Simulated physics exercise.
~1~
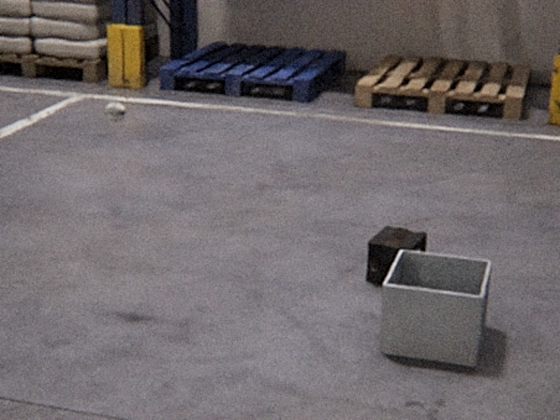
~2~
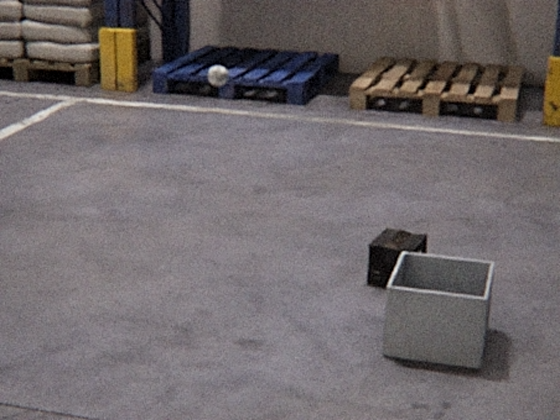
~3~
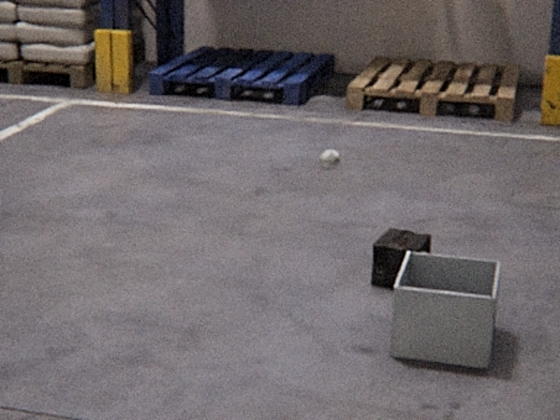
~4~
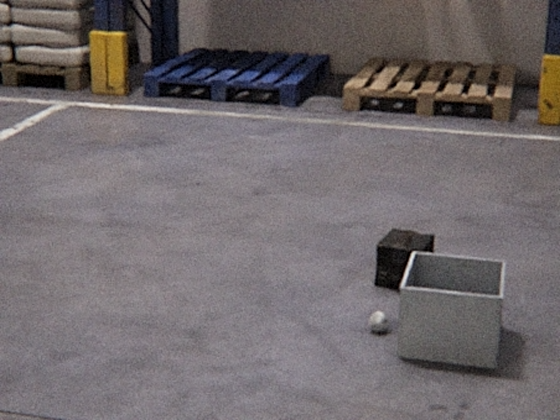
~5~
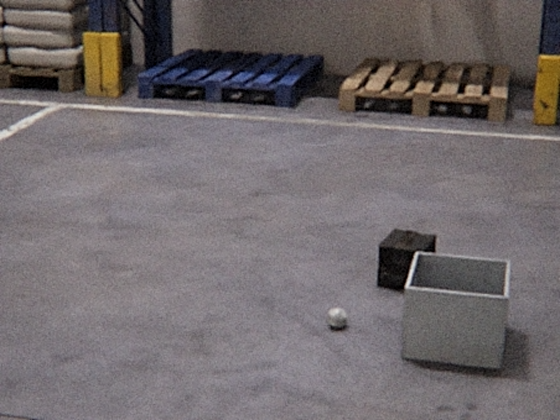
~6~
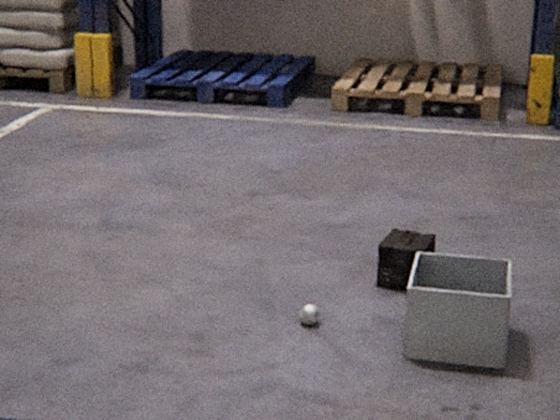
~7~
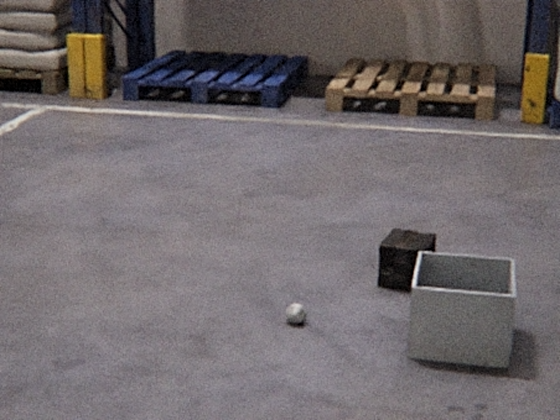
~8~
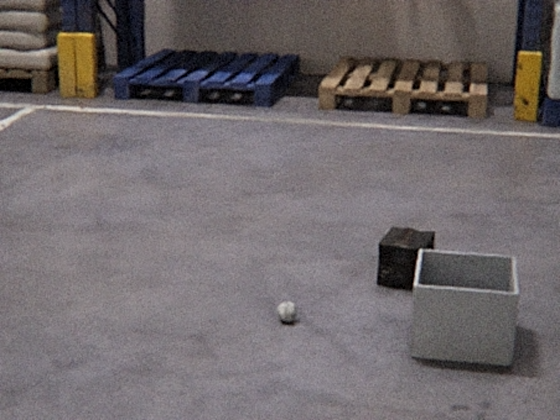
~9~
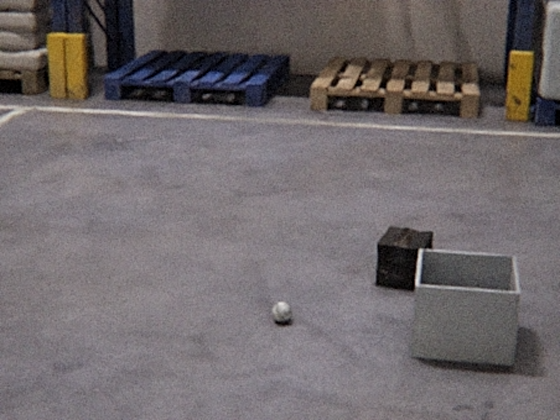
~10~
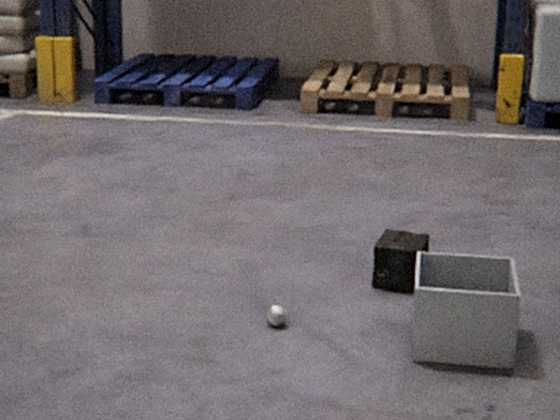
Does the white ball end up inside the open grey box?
No, the white ball ends up on the floor outside the box, to its left.
In a warehouse, a white ball drops beside an open box and rolls left, staying outside.
